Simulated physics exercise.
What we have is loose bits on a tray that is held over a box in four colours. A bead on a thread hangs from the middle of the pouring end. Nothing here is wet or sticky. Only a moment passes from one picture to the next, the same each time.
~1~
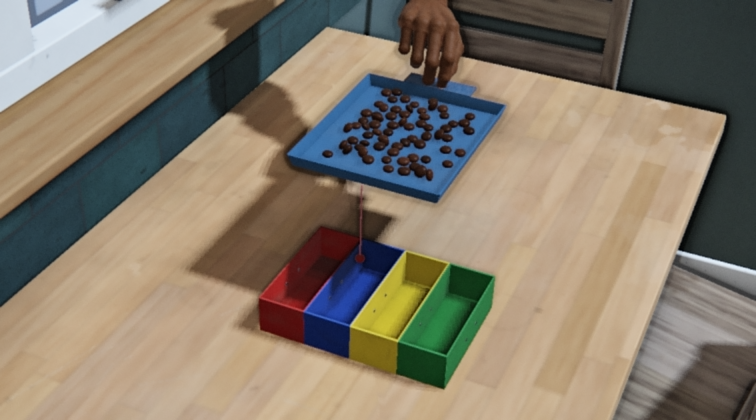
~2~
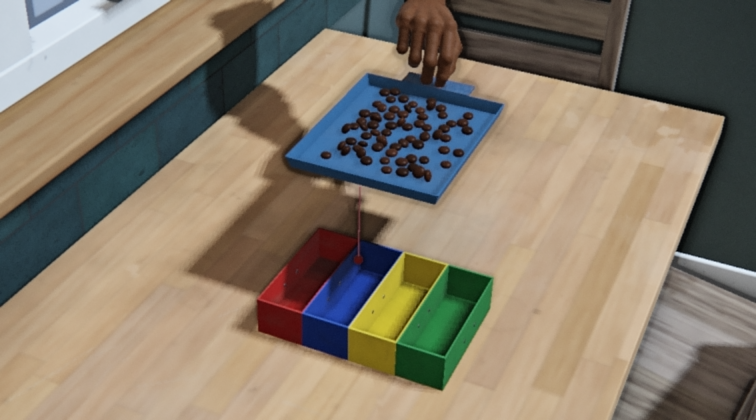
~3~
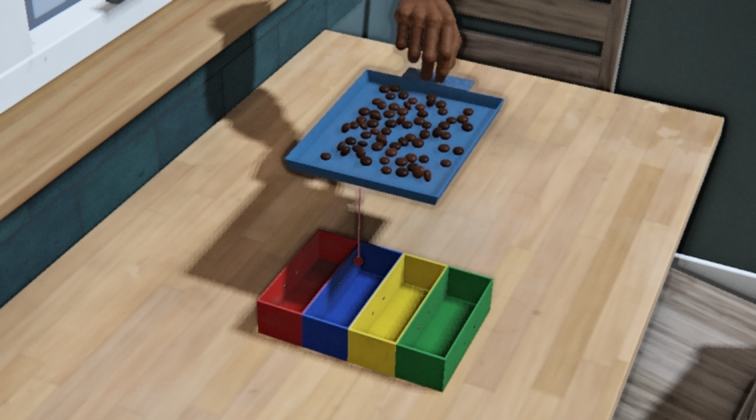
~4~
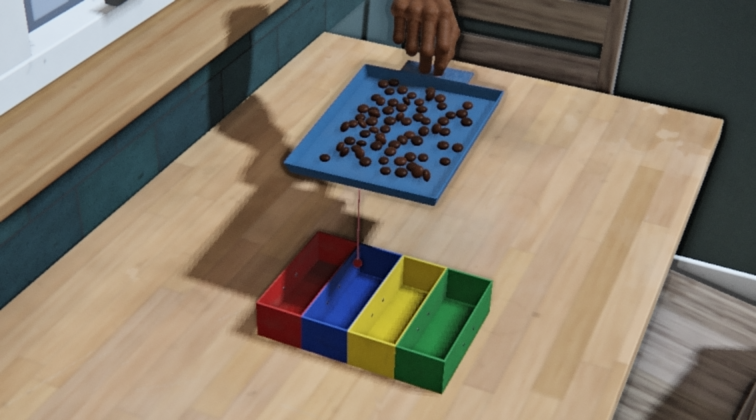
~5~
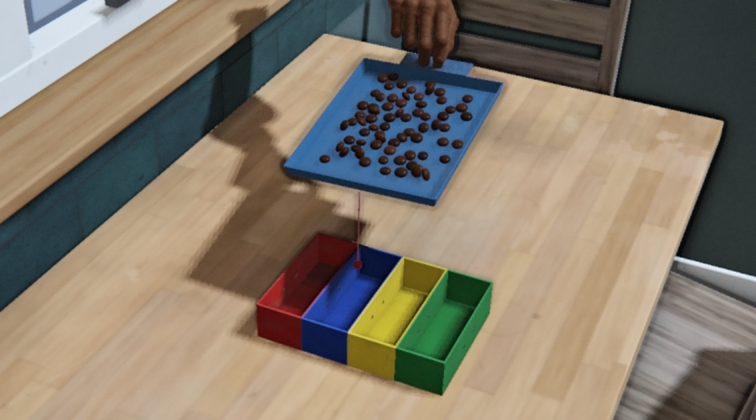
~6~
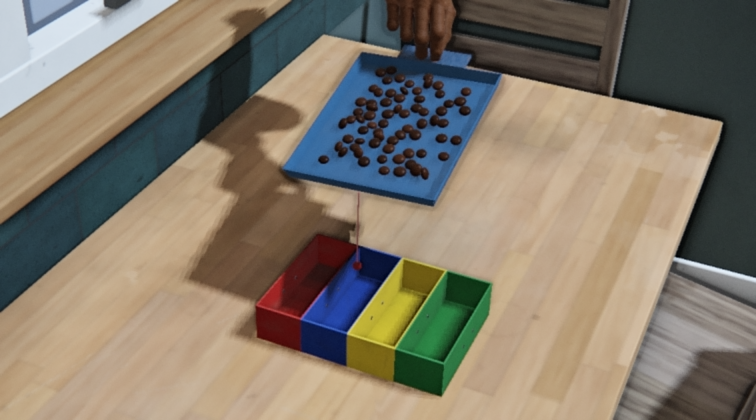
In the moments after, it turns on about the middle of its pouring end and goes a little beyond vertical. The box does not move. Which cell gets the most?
It favours the red compartment.
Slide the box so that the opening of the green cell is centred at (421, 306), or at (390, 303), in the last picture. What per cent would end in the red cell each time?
Near 40 % and 20 %.
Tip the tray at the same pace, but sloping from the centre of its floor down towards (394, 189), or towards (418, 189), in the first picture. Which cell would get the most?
In turn: The yellow one; the yellow cell.
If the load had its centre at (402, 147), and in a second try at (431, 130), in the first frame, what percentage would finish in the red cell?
In turn 40 and 30 in a hundred.
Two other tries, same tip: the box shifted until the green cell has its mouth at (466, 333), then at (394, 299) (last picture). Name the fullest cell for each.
First red, then the blue one.
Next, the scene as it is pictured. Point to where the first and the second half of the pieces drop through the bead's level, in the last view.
The first part at (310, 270); the rest at (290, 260).
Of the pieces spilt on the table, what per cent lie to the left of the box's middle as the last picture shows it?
About 100 per cent.
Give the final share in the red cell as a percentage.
Near 50 %.
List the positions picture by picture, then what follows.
Corners of the pouring end near (293, 153) and (437, 191), level; middle of the load near (388, 132), flat chocolate drops; bead on its thread near (360, 258); red cell near (282, 317); blue cell near (327, 332); yellow cell near (374, 347); green cell near (422, 362), in the first frame.
Corners of the pouring end near (291, 155) and (435, 193), level; middle of the load near (386, 133), in the second frame.
Corners of the pouring end near (291, 157) and (435, 194), tipped barely, lowest at the left corner; middle of the load near (386, 131), in the third frame.
Corners of the pouring end near (289, 161) and (434, 195), tipped a little, lowest at the left corner; middle of the load near (385, 129), in the fourth frame.
Corners of the pouring end near (289, 164) and (433, 196), tipped a little, lowest at the left corner; middle of the load near (385, 127), in the fifth frame.
Corners of the pouring end near (288, 167) and (432, 196), tipped a little, lowest at the left corner; middle of the load near (383, 124); red cell near (279, 325); blue cell near (324, 339); yellow cell near (371, 354); green cell near (419, 369), in the sixth frame.
Shortly afterwards, tray tipped steeply; all but a few on the tray; a little falling or outside the box.
Next, tray tipped right over; near half on the tray; near a quarter in the red cell; a little in the blue cell; only a few in the yellow cell; near a quarter falling or outside the box.
Some moments later, tray tipped past a quarter turn; near half in the red cell; near a quarter in the blue cell; only a few in the yellow cell; near a quarter falling or outside the box.
In the end, tray tipped past a quarter turn; near half in the red cell; near a quarter in the blue cell; only a few in the yellow cell; none at all in the green cell; near a quarter outside the box.
